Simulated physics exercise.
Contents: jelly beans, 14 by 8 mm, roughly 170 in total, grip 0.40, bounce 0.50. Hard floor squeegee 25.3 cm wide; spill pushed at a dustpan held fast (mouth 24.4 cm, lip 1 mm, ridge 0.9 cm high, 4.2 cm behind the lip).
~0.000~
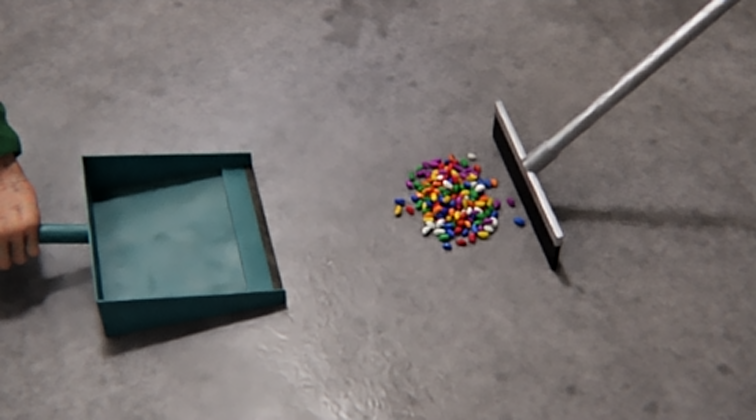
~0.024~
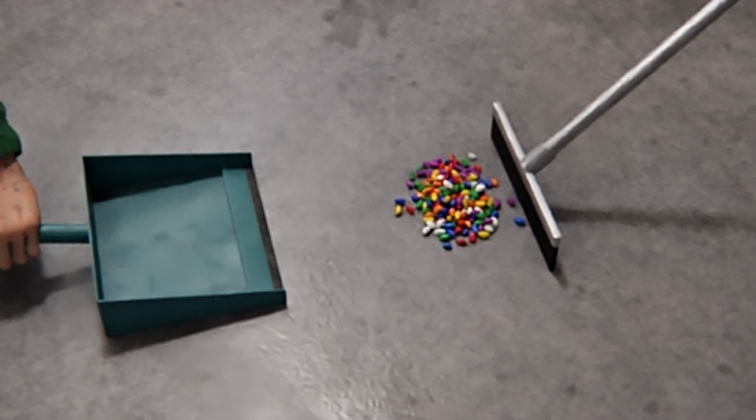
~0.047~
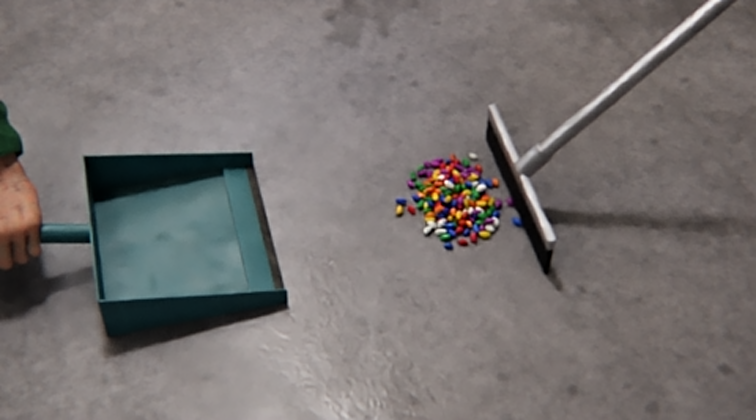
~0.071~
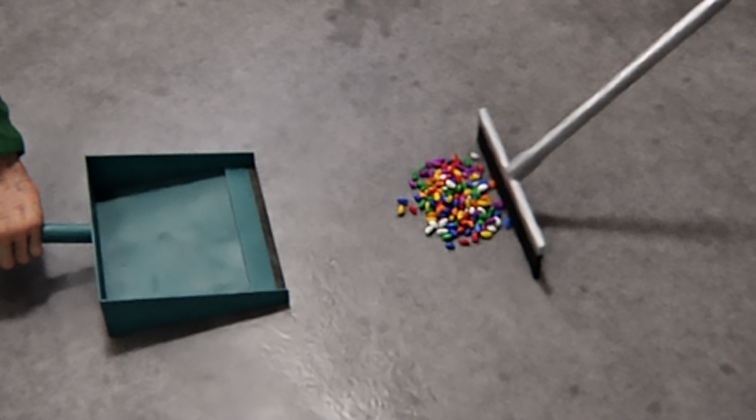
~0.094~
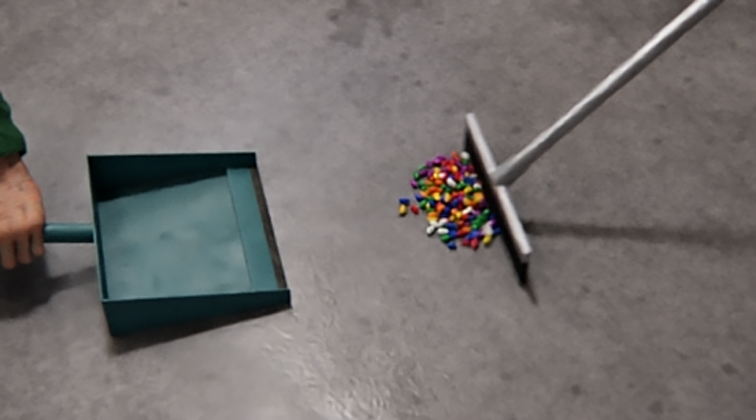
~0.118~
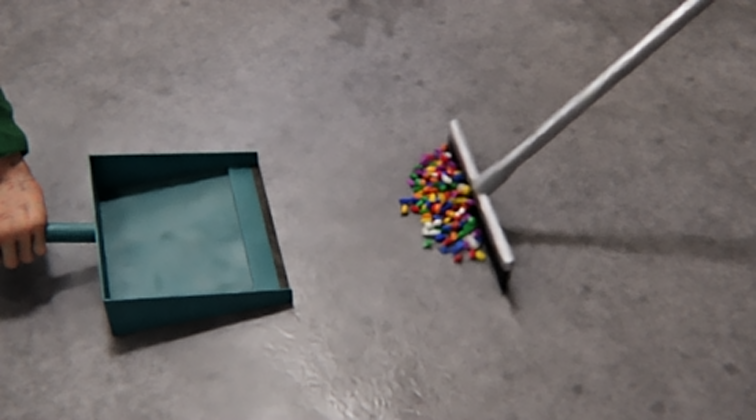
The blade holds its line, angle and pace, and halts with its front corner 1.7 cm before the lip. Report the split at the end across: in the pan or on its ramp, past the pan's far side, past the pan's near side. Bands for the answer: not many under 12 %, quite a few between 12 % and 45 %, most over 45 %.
In the pan or on its ramp: Most; past the pan's far side: Not many; past the pan's near side: Quite a few.
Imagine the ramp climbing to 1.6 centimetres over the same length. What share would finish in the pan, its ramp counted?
Estimated share: Around 50 in a hundred.
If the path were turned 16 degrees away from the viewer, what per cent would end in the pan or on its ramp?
75 %.
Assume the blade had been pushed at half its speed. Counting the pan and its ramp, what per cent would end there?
Share: Close to 40 %.
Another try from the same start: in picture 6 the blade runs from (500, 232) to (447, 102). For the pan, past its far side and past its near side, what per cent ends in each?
Final per cent - pan 55, far 20, near 5.
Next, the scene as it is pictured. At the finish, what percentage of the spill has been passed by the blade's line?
Roughly 0 per cent of it.
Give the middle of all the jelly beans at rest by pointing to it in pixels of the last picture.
Near (226, 264).
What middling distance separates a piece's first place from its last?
I'd say near 34 cm.
After 0.23 s, middle of the blade 13 cm from the lip; 0 % over the lip, far side 0 %, near side 5 %.
Then, at 0.31 s, middle of the blade 4 cm from the lip; 5 % over the lip, far side 5 %, near side 15 %.
After 0.52 s, middle of the blade 2 cm from the lip; 65 % over the lip, far side 5 %, near side 15 %.
By 2.5 s all is still; pan 60 %, far side 5 %, near side 15 %, in front of the lip or behind the blade 15 %.
